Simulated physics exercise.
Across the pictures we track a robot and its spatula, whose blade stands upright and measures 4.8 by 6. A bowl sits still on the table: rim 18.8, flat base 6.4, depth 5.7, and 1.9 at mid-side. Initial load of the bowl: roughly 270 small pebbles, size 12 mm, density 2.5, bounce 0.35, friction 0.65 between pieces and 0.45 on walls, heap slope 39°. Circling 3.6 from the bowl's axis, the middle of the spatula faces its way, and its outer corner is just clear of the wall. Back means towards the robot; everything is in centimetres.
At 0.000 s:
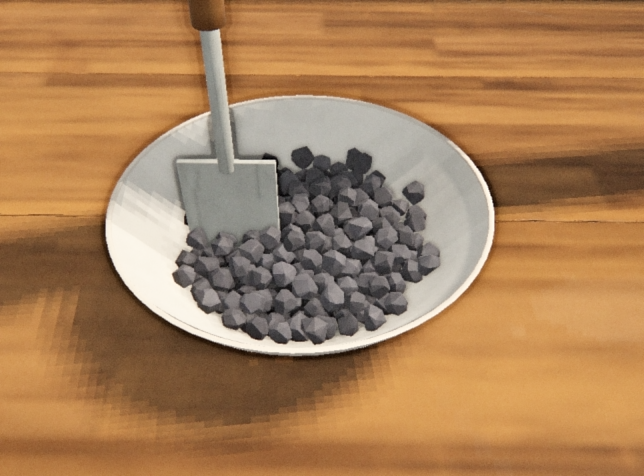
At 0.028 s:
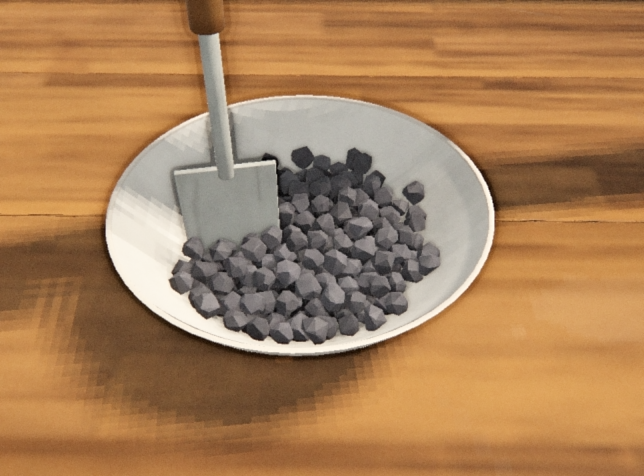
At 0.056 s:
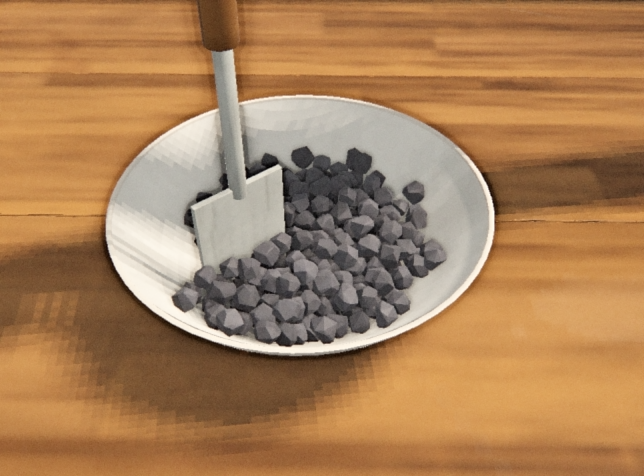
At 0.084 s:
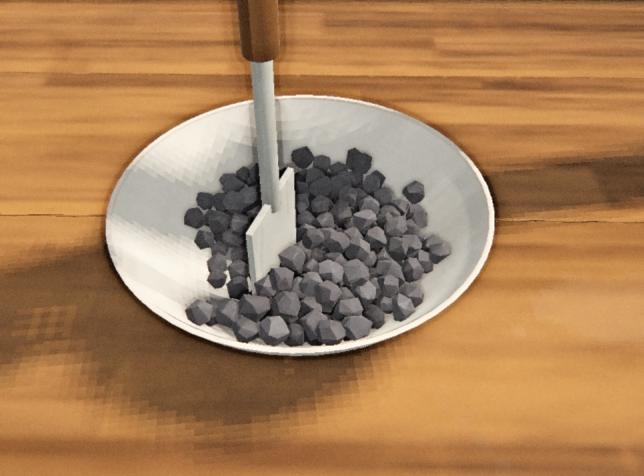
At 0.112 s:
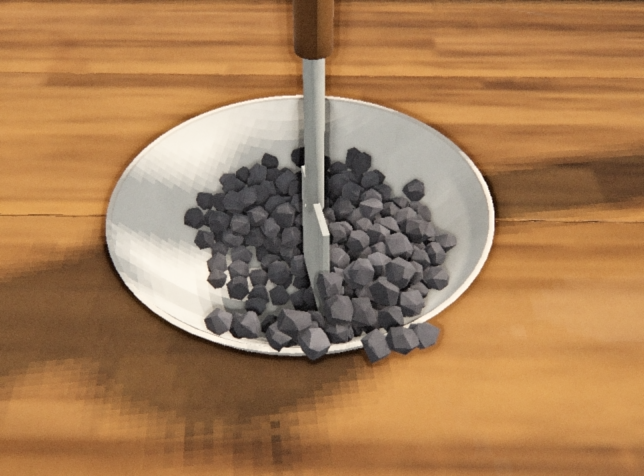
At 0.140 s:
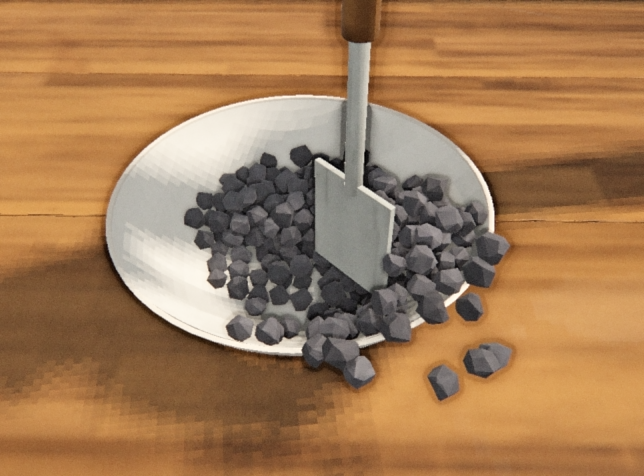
In the video, a spatula with a brown handle sweeps through dark pebbles in a pale bowl on a wooden table, moving from left to right and turning as pebbles pile up ahead and several tumble over the near-right rim.
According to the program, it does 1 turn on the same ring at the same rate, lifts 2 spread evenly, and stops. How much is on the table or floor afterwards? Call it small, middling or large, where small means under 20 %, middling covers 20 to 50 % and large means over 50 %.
I would call it middling.
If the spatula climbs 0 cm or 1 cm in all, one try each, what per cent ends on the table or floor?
Around 45 percent, then 40 percent.
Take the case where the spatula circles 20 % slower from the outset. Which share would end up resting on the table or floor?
20 %.
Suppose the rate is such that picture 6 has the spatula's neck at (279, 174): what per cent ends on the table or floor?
I'd put it close to 15 per cent.
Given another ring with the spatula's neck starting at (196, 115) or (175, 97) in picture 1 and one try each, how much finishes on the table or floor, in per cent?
About 20 and 5 per cent.
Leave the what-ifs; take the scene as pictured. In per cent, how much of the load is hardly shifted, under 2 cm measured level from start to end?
Around 25 per cent.
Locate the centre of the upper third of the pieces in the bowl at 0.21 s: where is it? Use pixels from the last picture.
I'd put it at around (371, 155).
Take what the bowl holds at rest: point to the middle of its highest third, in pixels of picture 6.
(264, 216).
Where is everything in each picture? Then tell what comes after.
In the first picture, the spatula neck at (223, 135), 0° round; upper third of the load around (314, 228), from x 185 to 430, top at y 155; 270 in the bowl.
In the second picture, the spatula neck at (222, 141), 11° round; upper third of the load around (307, 237), from x 180 to 430, top at y 155.
In the third picture, the spatula neck at (235, 160), 40° round; upper third of the load around (302, 249), from x 185 to 435, top at y 155.
In the fourth picture, the spatula neck at (269, 172), 71° round; upper third of the load around (326, 258), from x 195 to 440, top at y 155.
In the fifth picture, the spatula neck at (315, 171), 103° round; upper third of the load around (362, 261), from x 195 to 445, top at y 155; 266 in the bowl, 4 in flight or on the tool.
In the sixth picture, the spatula neck at (355, 155), 134° round; upper third of the load around (395, 236), from x 195 to 495, top at y 155; 259 in the bowl, 11 in flight or on the tool.
After 0.21 s, 215° round, highest piece 13 above the table; 234 in the bowl, 1 on the table or floor, 35 in flight or on the tool.
After 0.29 s, 297° round, highest piece 10 above the table; 213 in the bowl, 20 on the table or floor, 37 in flight or on the tool.
After 0.52 s, 0° round, highest piece 6 above the table; 193 in the bowl, 77 on the table or floor.
After 1.22 s, 0° round, highest piece 6 above the table; 193 in the bowl, 77 on the table or floor.
In the end, 193 in the bowl, 77 on the table or floor. That is 29 % on the table or floor.
